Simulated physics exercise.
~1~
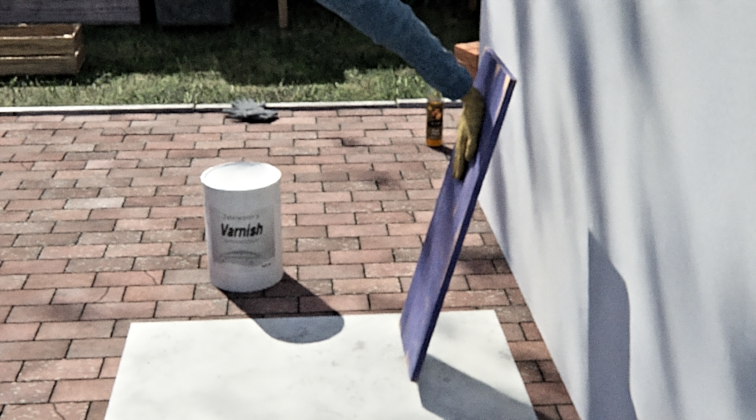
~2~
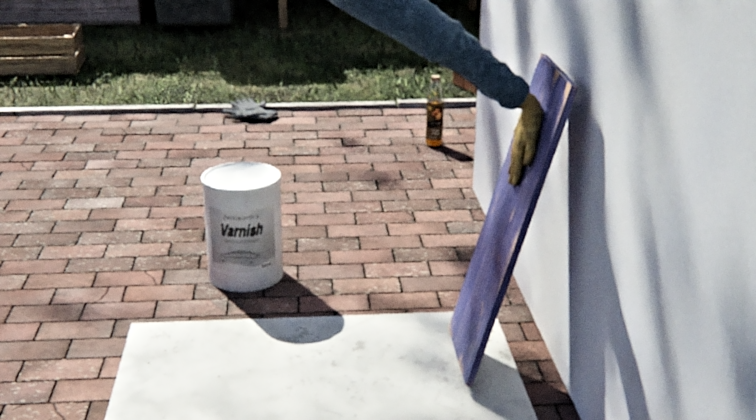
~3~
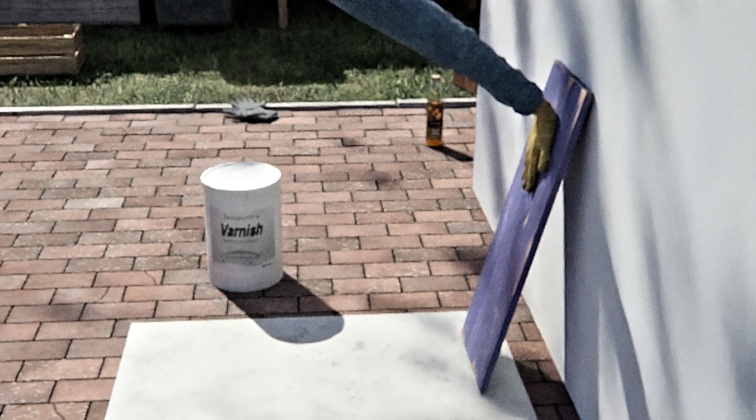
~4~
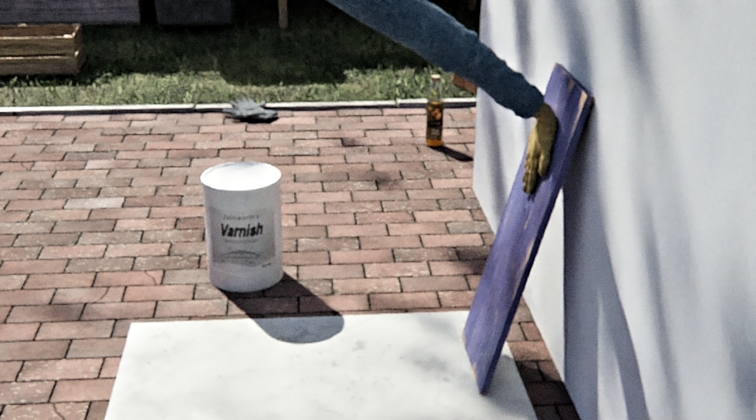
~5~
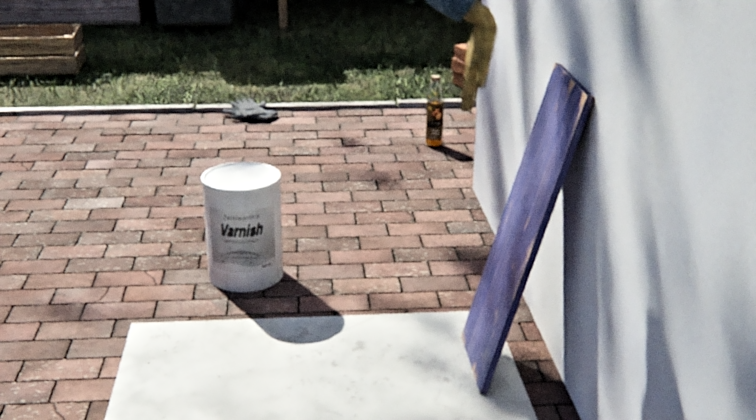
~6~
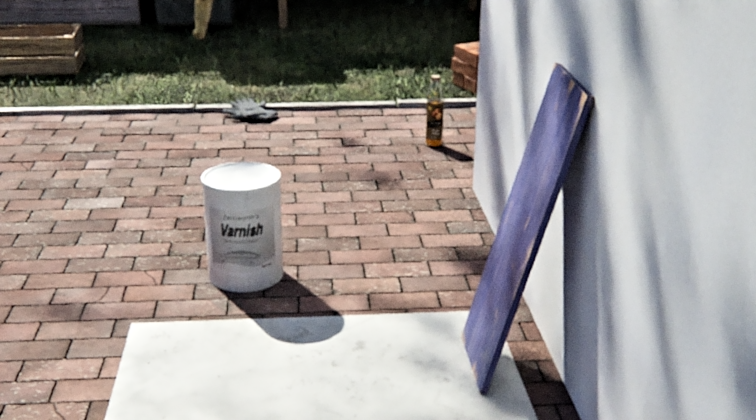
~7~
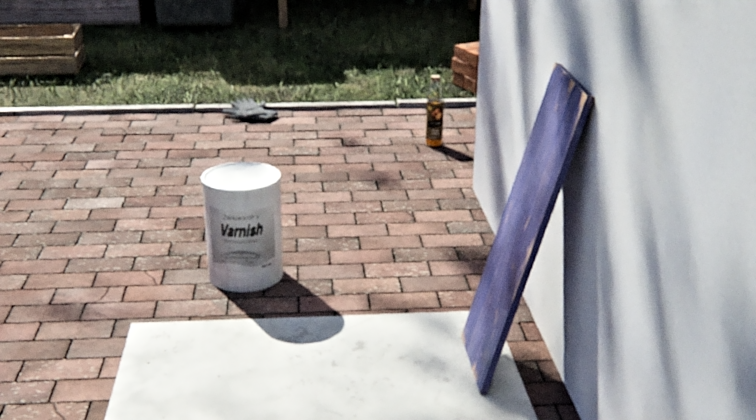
A blue board was moved right by a gloved hand and leaned against a pale wall, its foot on a white slab near a white pail of varnish; then the hand let go and drew away, and the board stayed leaning there.
